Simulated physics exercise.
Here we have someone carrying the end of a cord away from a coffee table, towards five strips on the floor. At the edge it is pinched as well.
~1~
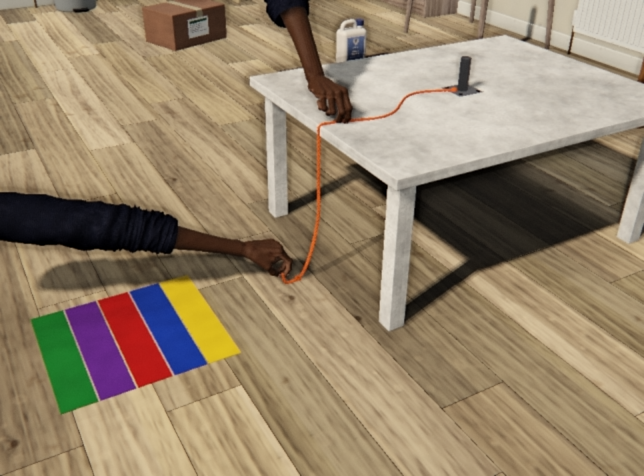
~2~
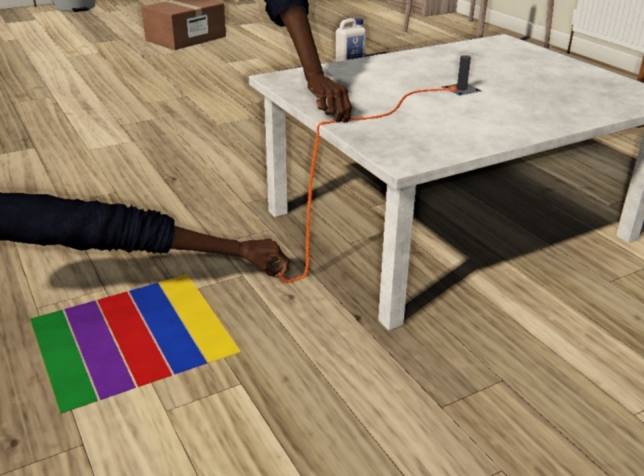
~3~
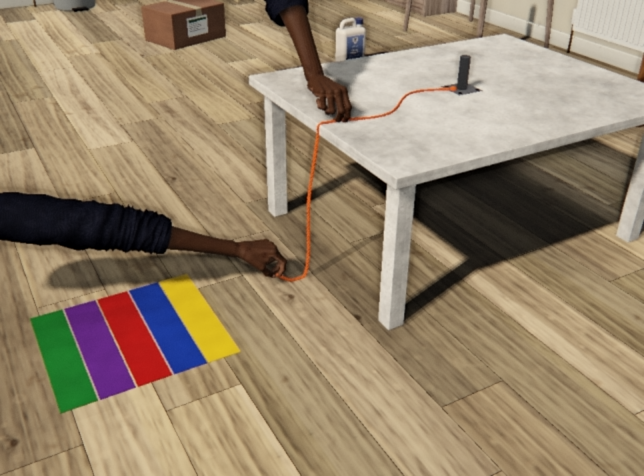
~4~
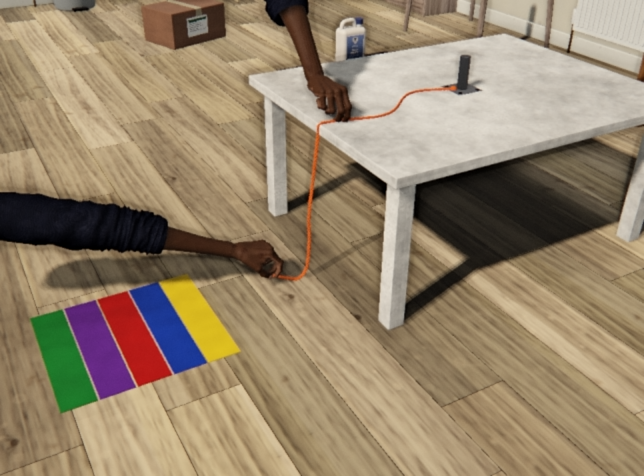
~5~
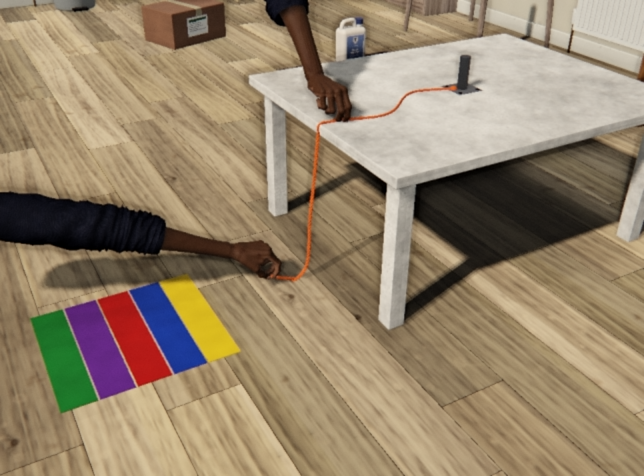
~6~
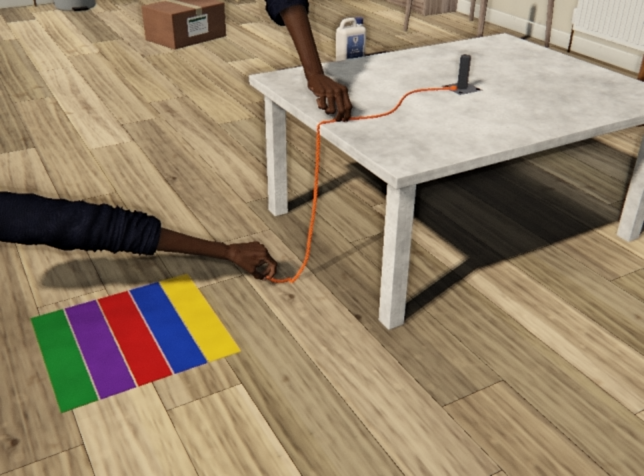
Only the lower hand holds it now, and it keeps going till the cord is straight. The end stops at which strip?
At the blue strip.
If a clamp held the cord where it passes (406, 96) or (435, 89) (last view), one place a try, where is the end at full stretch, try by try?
Per try (px, approx.): (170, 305), (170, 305).
Soon after, end near (232, 288); short of the strips.
Then, end near (189, 301); over yellow.
At full stretch, end near (164, 308); over blue. Over blue.
